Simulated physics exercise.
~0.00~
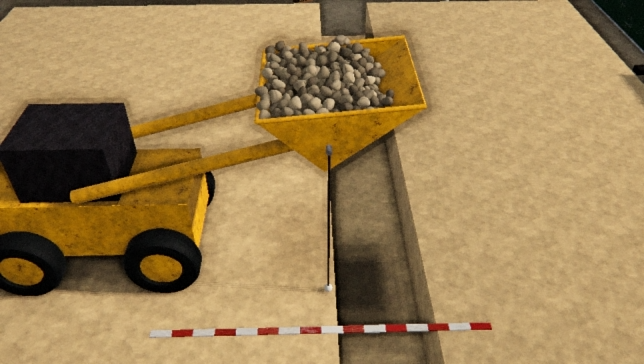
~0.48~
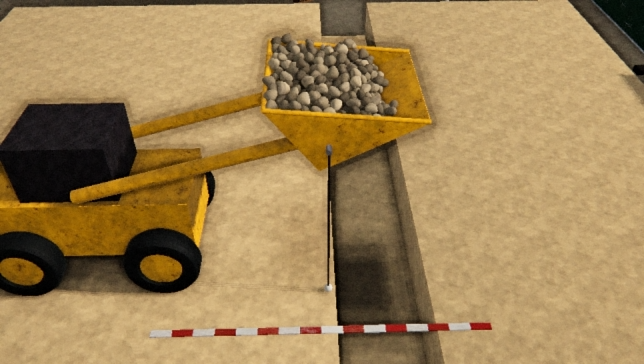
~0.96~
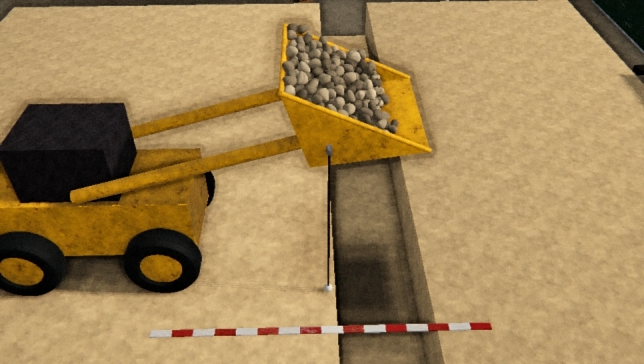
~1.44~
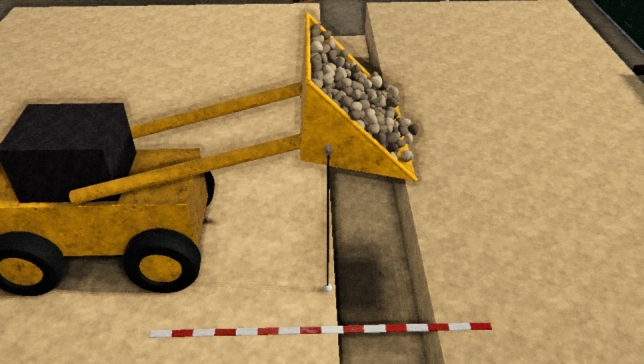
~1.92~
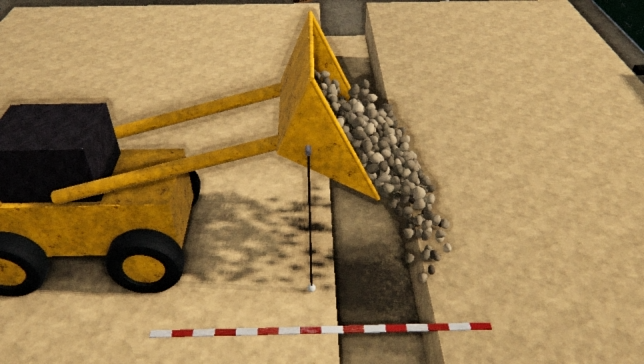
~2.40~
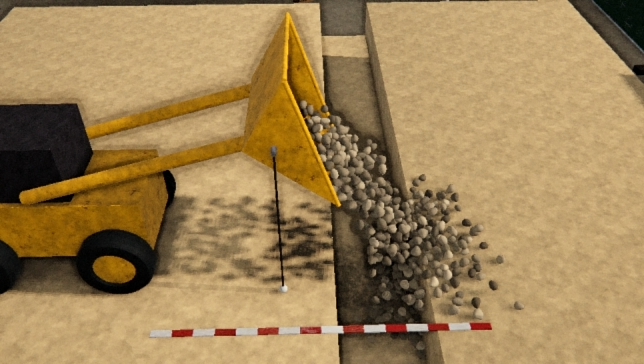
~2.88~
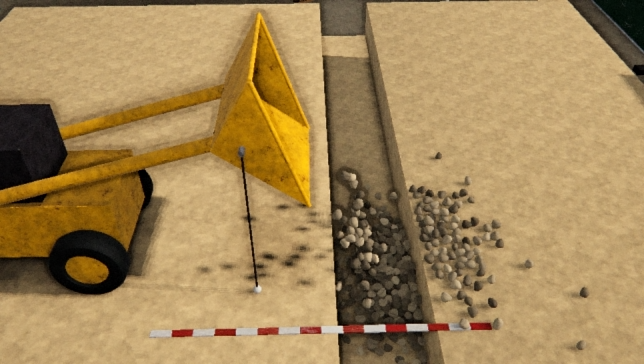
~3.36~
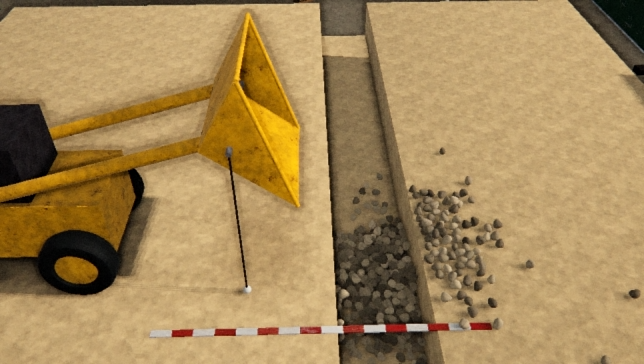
A yellow loader tips grey stones mostly into a trench, then backs left, bucket empty.
